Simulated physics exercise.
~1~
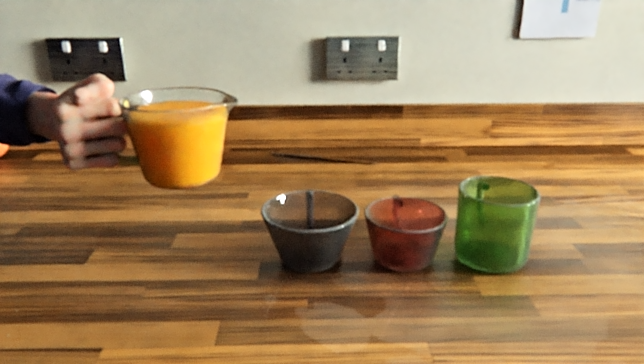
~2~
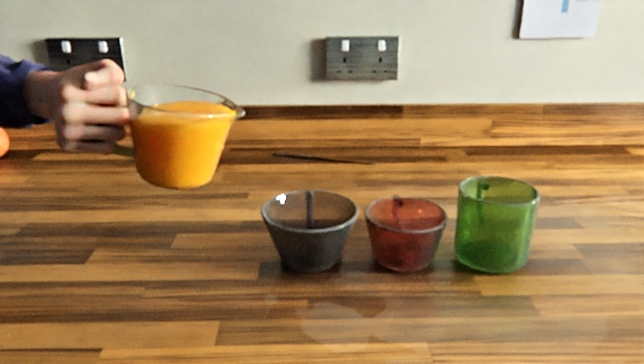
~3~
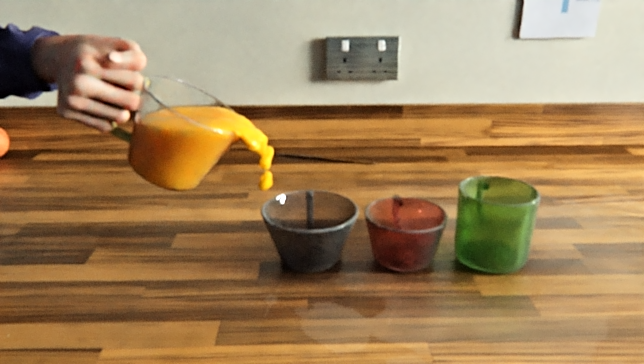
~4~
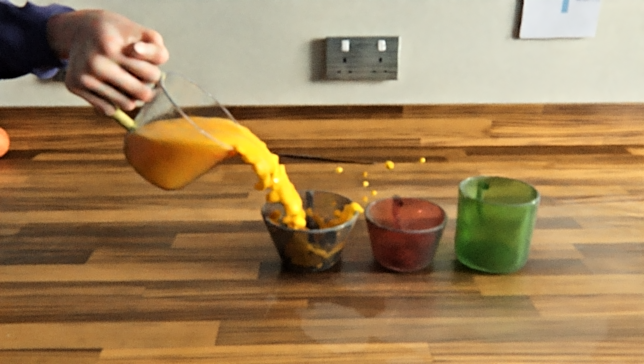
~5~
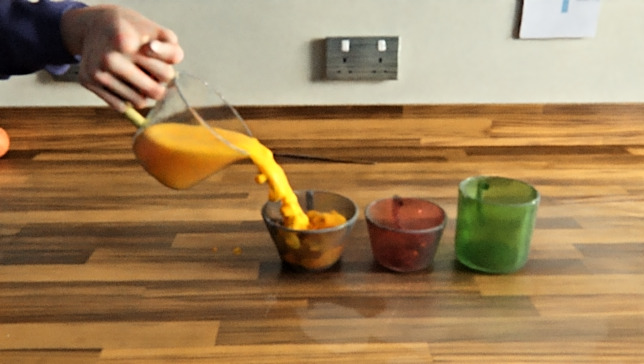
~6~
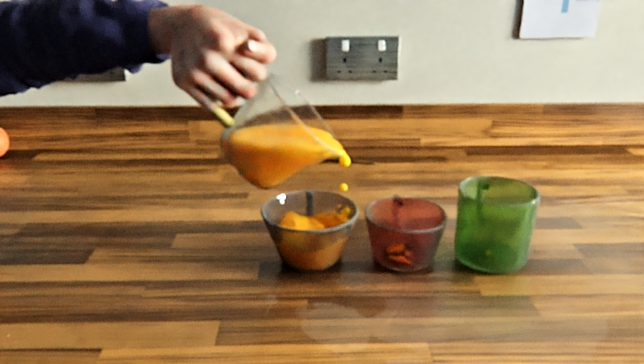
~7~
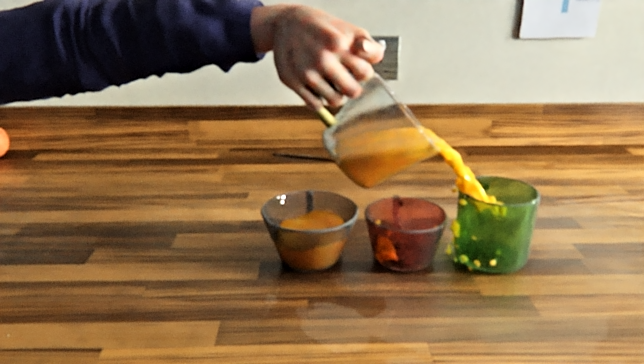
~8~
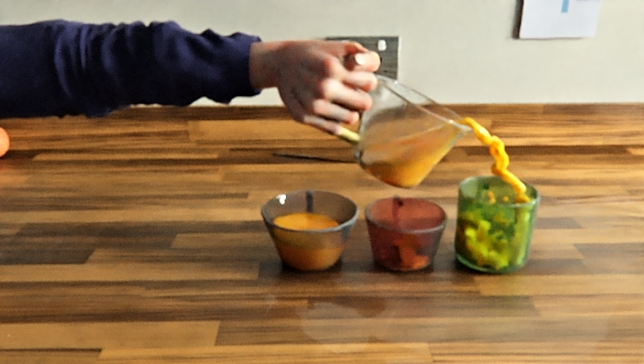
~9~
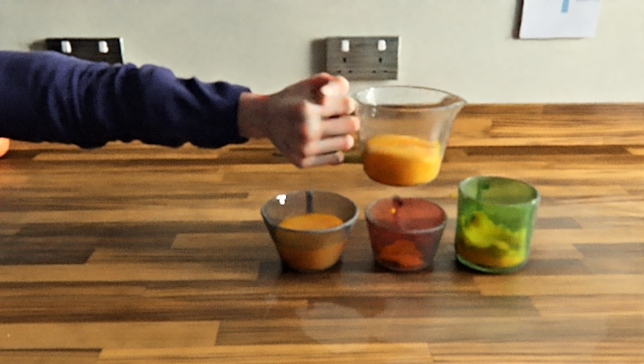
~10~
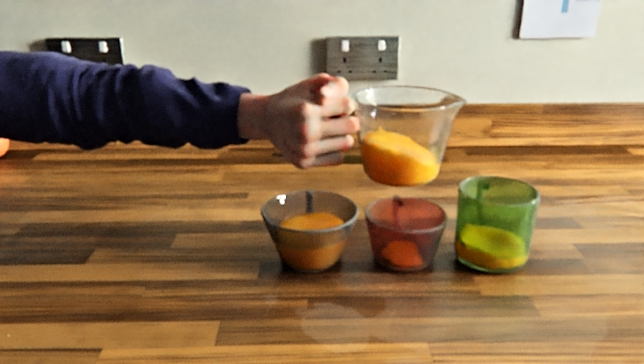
At first, a hand holds a glass jug of orange juice above a wooden counter, to the left of three empty cups, one dark grey, one reddish and one green. The jug tips gradually, and juice spills over its lip and splashes into the grey cup, with a few drops flying. Still tilted, the jug moves right, dribbling a little into the red cup before pouring a stream into the green one. The hand then brings the jug level. It ends held above the cups with some juice left, the grey cup visibly fuller than the red.
